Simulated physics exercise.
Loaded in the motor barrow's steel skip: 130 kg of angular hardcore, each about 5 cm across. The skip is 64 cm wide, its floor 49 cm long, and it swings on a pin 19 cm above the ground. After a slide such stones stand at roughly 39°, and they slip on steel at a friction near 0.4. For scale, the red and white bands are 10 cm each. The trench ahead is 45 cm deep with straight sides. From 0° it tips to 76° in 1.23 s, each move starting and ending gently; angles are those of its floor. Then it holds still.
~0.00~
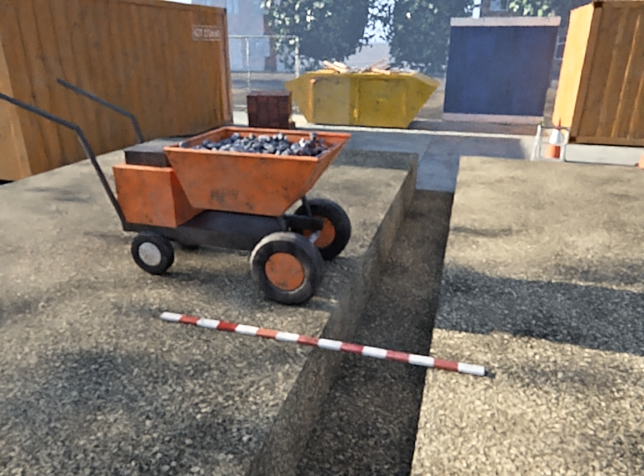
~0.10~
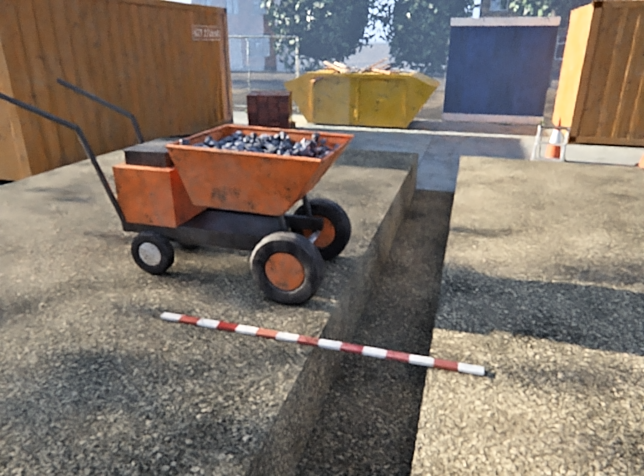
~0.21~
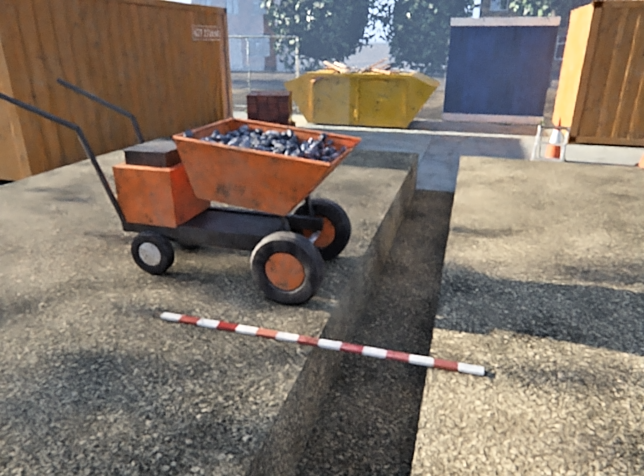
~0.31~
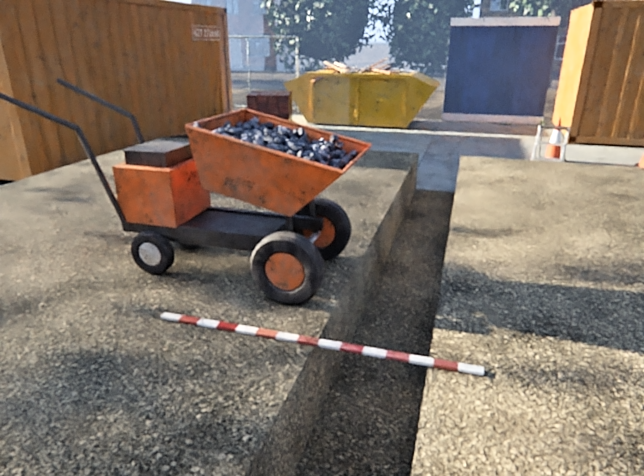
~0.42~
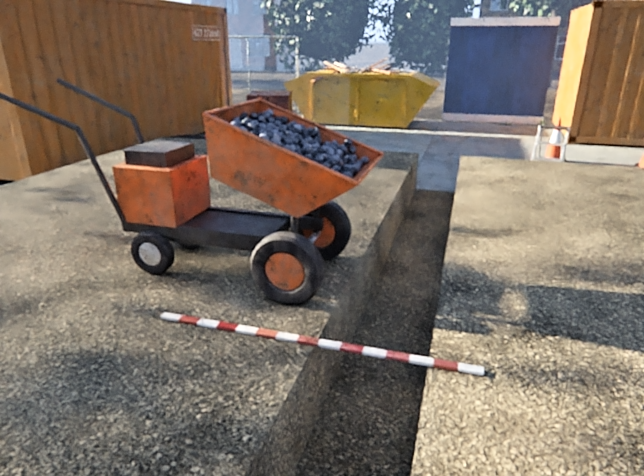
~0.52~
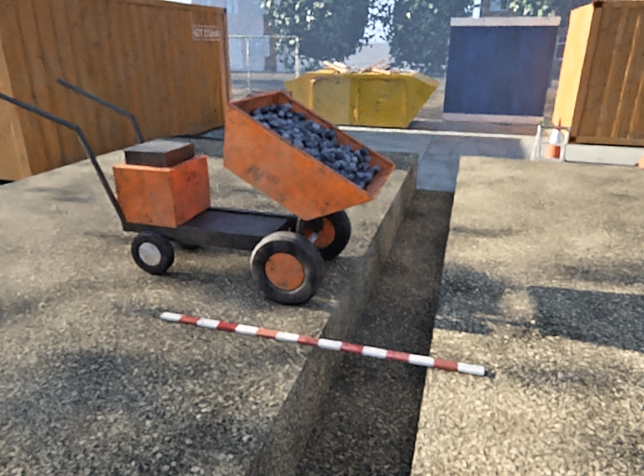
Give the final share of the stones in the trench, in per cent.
Close to 67 in a hundred.
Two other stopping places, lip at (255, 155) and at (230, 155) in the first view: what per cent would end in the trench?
Near 100 per cent from the first place, 100 from the second.
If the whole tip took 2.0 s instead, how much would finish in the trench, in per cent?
Then about 75 per cent.
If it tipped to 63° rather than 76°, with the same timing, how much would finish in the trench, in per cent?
In that case some 25 per cent.
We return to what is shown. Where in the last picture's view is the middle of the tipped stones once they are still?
Their middle is at about (422, 346).
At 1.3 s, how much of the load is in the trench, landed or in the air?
Some 15 per cent.
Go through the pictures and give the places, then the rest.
In the first frame, lip at (318, 160), floor tilted 0°, highest stones at (283, 143).
In the second frame, the skip is at 2°, its lip at (321, 162); the top of the load is at (265, 140); the stones move at 0.2 m/s on average.
In the third frame, lip at (330, 166), floor tilted 6°, highest stones at (257, 134); the stones move at 0.5 m/s on average.
In the fourth frame, the skip is at 12°, its lip at (343, 173); the top of the load is at (251, 127); the stones move at 0.6 m/s on average.
In the fifth frame, the skip is at 20°, its lip at (358, 184); the top of the load is at (260, 118); the stones move at 0.8 m/s on average.
In the sixth frame, lip at (373, 199), floor tilted 29°, highest stones at (278, 111); the stones move at 0.8 m/s on average.
After 0.9 s the floor is at 64°; 100 % in the skip; the foremost stones are at (420, 244).
After 1.3 s the floor is at 76°; 63 % in the skip, 14 % in the trench, 23 % past the trench; the foremost stones are at (518, 308).
After 1.7 s the floor is at 76°; 34 % in the skip, 31 % in the trench, 34 % past the trench; the foremost stones are at (600, 309).
After 3.6 s the floor is at 76°; 0 % in the skip, 67 % in the trench, 33 % past the trench; the foremost stones are at (616, 310).
